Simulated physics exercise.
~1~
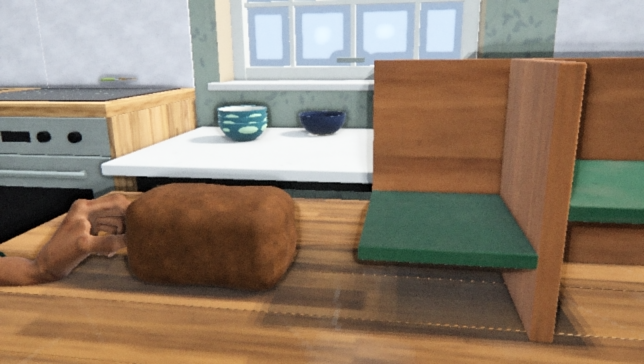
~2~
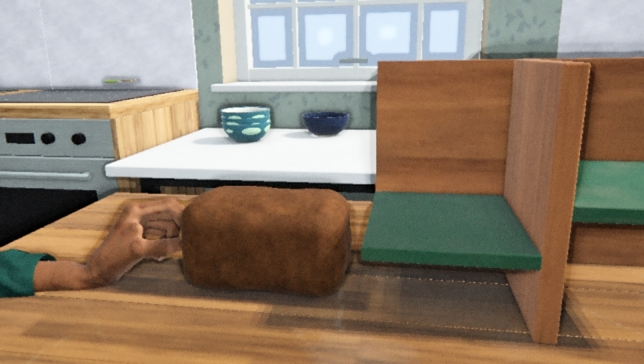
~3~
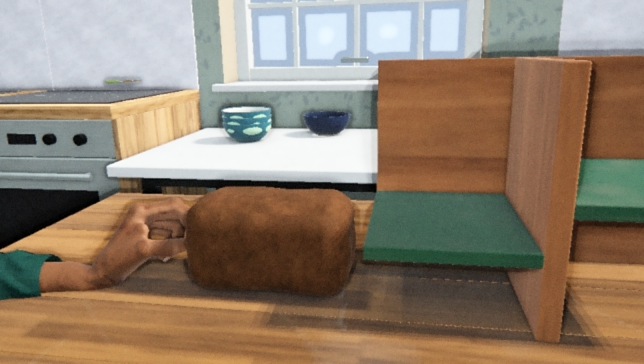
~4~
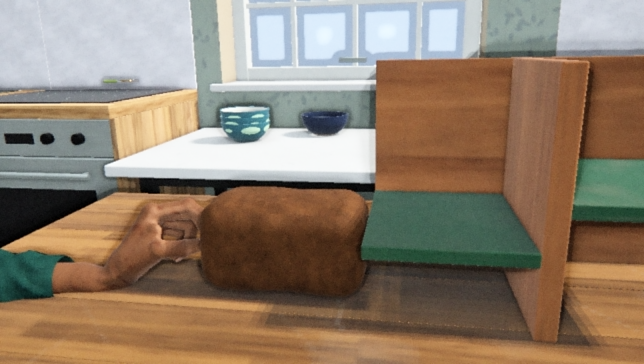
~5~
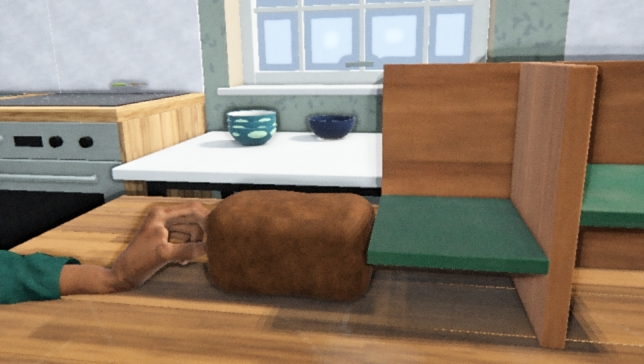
A hand pushing a brown loaf rightward along a wooden counter until it stops against the edge of a green shelf.
